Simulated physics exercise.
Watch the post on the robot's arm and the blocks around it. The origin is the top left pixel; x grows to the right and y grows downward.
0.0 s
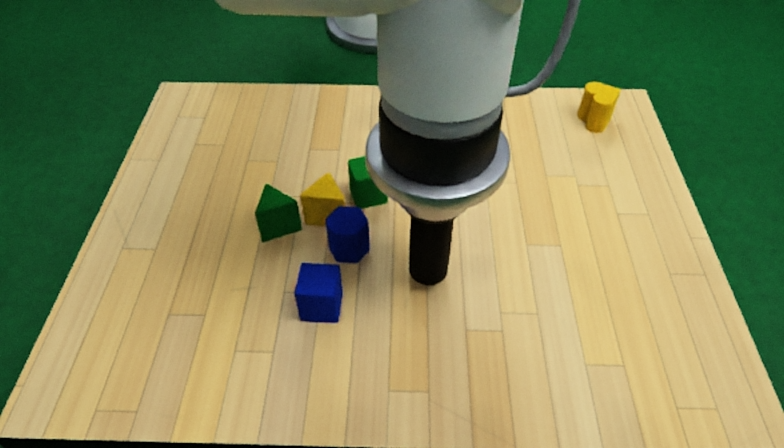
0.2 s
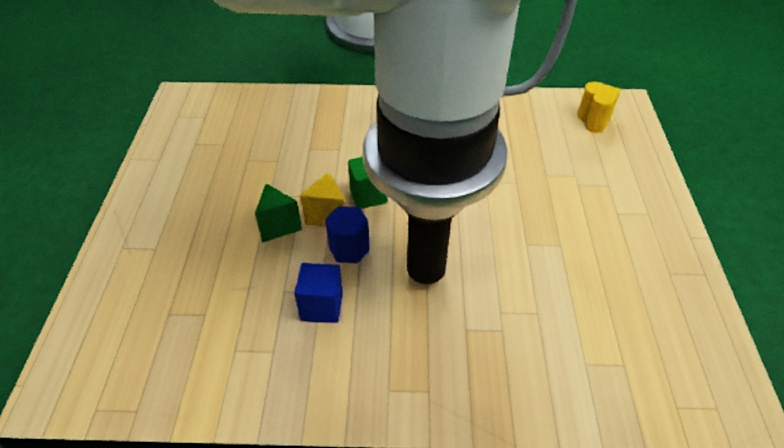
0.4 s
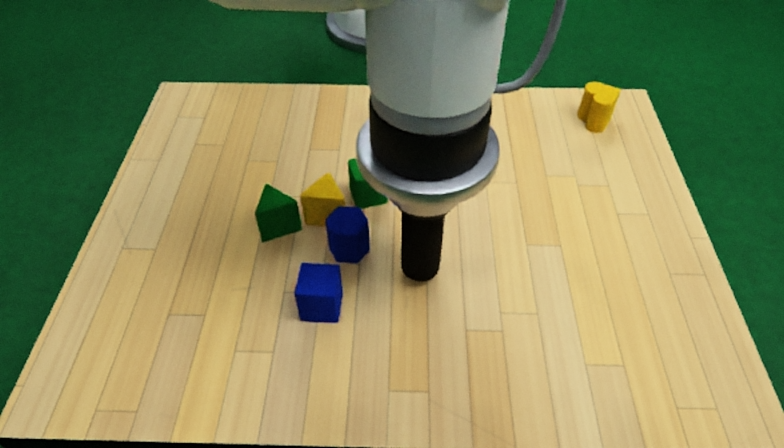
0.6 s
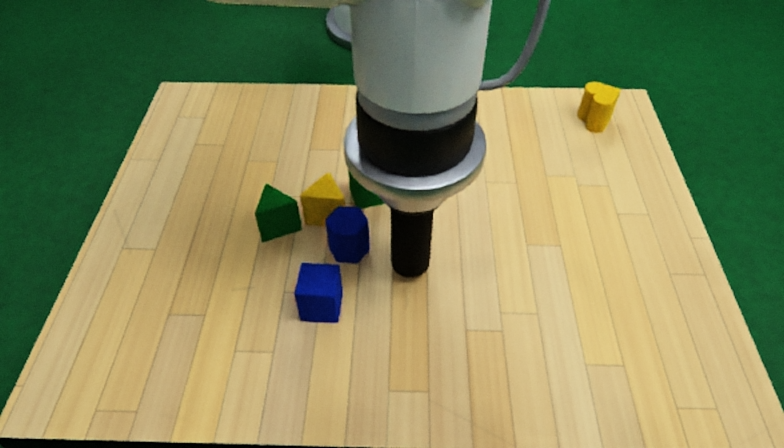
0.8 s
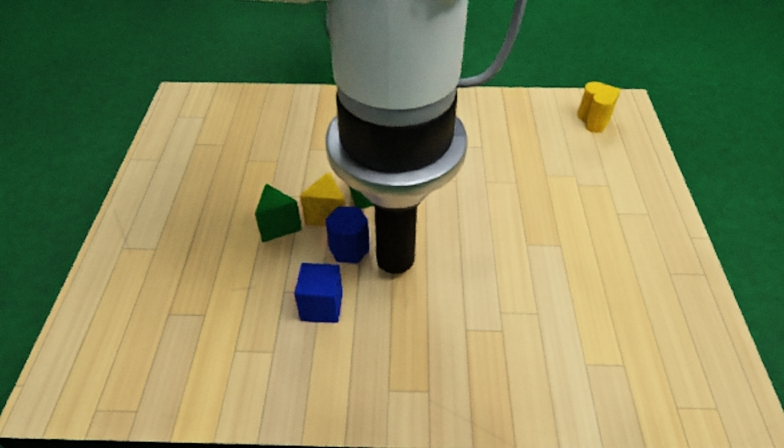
On a wooden board over a green surface, a robot arm's black post slid a short way left, coming close beside the blue hexagon, while the blue, green and yellow blocks all stayed still.
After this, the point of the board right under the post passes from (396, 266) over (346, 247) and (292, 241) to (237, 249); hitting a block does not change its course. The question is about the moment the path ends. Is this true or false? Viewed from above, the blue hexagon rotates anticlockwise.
False
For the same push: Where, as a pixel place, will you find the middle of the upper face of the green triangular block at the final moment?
My prediction: (209, 176).
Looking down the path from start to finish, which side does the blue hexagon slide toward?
It shifts to the right.
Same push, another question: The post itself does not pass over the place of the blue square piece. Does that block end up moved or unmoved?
It is not moved.
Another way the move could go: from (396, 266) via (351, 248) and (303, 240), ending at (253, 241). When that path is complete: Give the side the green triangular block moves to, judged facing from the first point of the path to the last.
The answer is right: Facing from the path's start to its end, that's where the green triangular block shifts.
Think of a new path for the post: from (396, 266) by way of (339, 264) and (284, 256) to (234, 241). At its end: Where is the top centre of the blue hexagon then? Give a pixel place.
If I read the scene right, the answer is (294, 200).
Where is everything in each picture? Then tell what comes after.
Lower end of the post at (428, 270), tops of blocks, green triangular block at (273, 199), blue square piece at (317, 279), yellow triangular block at (324, 188), blue hexagon at (347, 220), in the first frame.
Post at (426, 269), blocks as before, in the second frame.
Post at (420, 266), blocks as before, in the third frame.
Post at (410, 262), blocks as before, in the fourth frame.
Post at (396, 259), green triangular block at (273, 199), blue square piece at (317, 279), yellow triangular block at (324, 188), blue hexagon at (347, 220), in the fifth frame.
What follows on the original path. One third of the way, post at (345, 239); green triangular block at (269, 198); yellow triangular block at (323, 186); blue hexagon at (307, 209).
Two thirds of the way, post at (290, 233); green triangular block at (228, 187), turned 25° anticlockwise; yellow triangular block at (322, 184), turned 15° clockwise; blue hexagon at (256, 197).
At the end, post at (234, 242); green triangular block at (209, 176); blue square piece not moved; yellow triangular block at (322, 184), turned 15° clockwise; blue hexagon at (225, 194), turned 40° clockwise.
